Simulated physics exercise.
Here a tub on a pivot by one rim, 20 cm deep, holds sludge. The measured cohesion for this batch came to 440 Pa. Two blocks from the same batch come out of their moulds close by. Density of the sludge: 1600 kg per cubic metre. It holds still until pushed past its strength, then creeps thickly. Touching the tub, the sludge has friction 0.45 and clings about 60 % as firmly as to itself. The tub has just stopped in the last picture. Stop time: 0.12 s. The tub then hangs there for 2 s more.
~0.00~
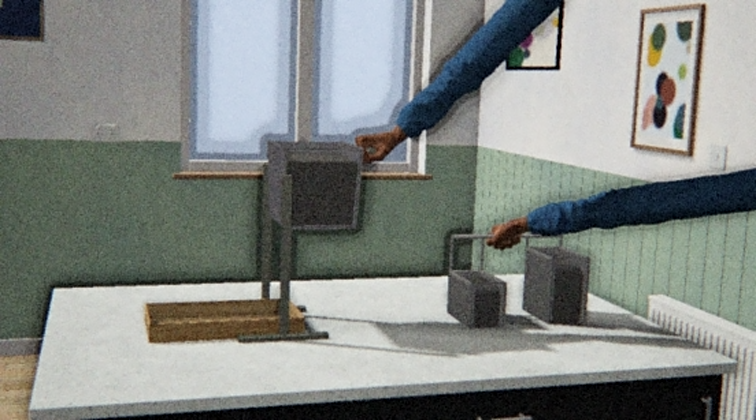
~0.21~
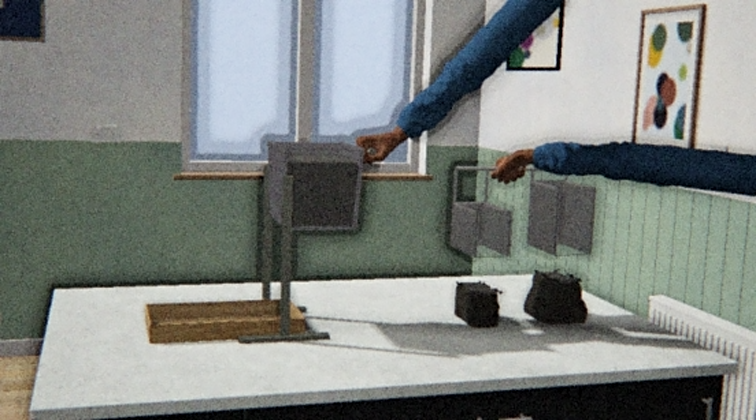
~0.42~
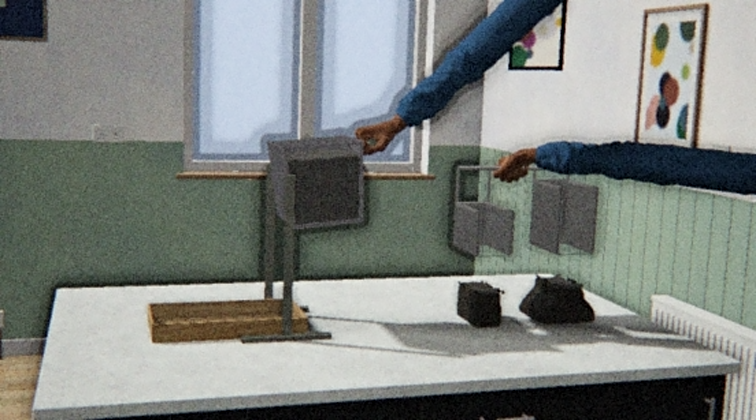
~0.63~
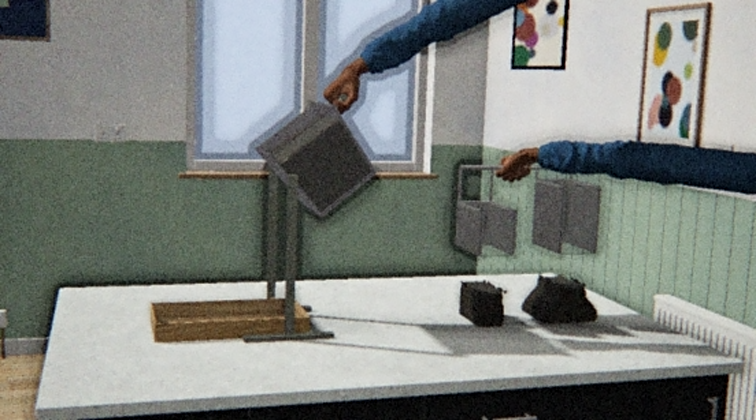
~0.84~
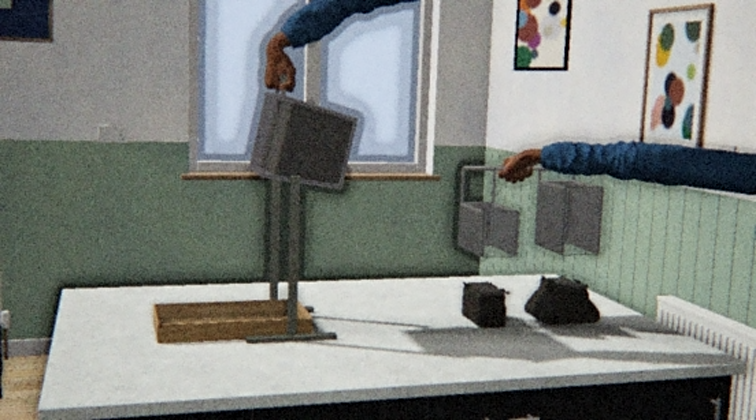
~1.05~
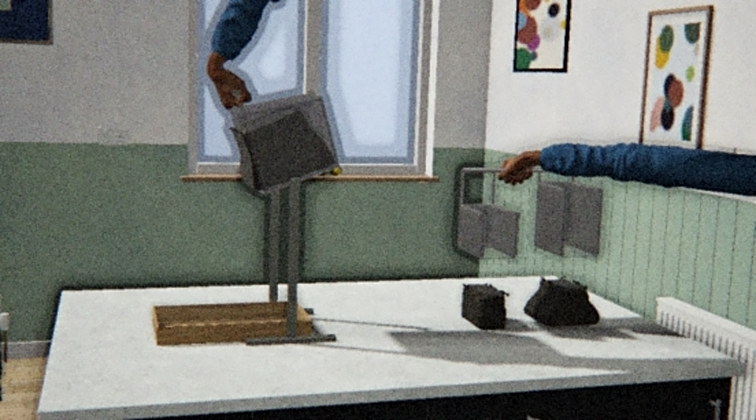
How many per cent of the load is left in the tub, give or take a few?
I would say close to 0 percent.
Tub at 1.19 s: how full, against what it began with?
I'd put it close to 55 %.
After 1.19 s, the tub is at 106 degrees and holds 53 %.
After 1.36 s, the tub is at 106 degrees and holds 23 %.
After 1.53 s, the tub is at 106 degrees and holds 5 %.
After 1.70 s, the tub is at 106 degrees and holds 0 %.
After 3.05 s, at the end, the tub is at 106 degrees and holds 0 %.
